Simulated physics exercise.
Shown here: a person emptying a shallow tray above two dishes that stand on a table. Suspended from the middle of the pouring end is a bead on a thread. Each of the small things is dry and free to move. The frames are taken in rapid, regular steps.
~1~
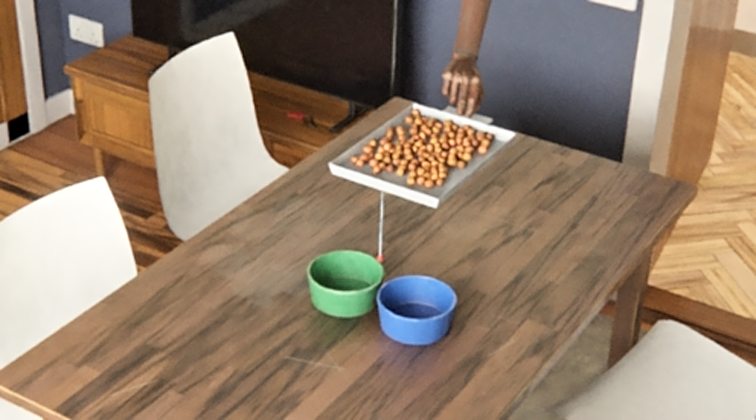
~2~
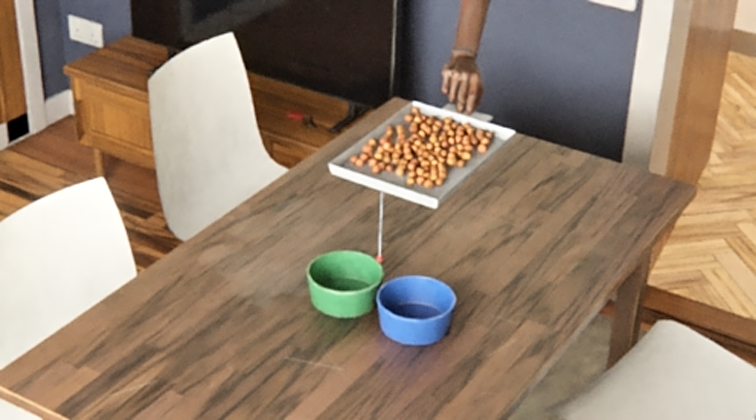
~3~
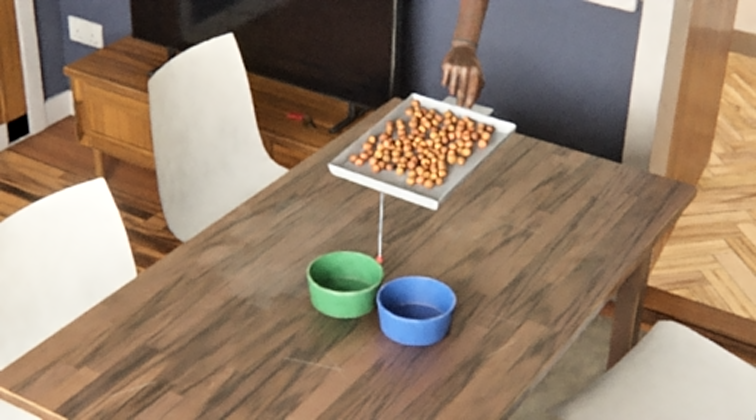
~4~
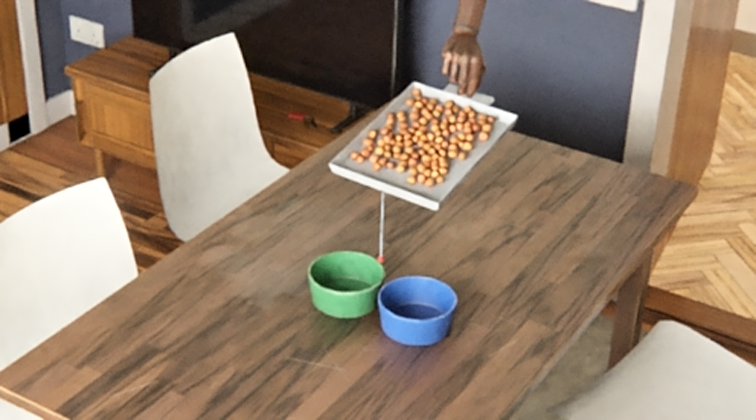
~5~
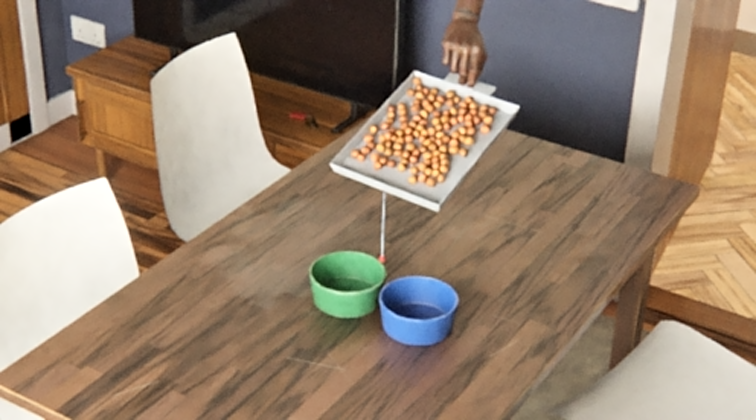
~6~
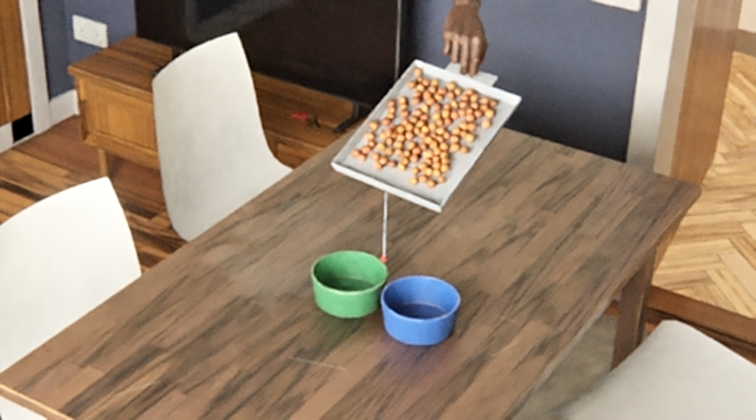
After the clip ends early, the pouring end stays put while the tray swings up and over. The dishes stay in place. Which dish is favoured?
The rightmost dish is going to catch more.
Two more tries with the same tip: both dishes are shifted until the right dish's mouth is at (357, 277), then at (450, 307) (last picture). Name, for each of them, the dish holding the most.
With the dishes at the first place it's the right-side dish, and at the second it's the left-side dish.
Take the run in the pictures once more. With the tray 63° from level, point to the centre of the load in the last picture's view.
(409, 169).
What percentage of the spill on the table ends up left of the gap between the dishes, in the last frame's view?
Share to the left: Near 80 per cent.
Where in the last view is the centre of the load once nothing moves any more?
Somewhere close to (409, 317) in the last picture.
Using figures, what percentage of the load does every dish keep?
Left dish 20 per cent; right dish 60 per cent.
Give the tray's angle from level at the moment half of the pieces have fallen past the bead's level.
Angle reached: About 105°.
Soon, tray tipped steeply; nearly all on the tray; a small part in the air.
A while on, tray tipped past a quarter turn; about a third on the tray; about a quarter in the right dish; a small part in the left dish; a small part outside both; about a quarter in the air.
Towards the end, tray tipped past a quarter turn; about two thirds in the right dish; about a quarter in the left dish; a small part outside both; a stray few in the air.
Finally, tray tipped past a quarter turn; about two thirds in the right dish; about a quarter in the left dish; a small part outside both; a stray few in the air.
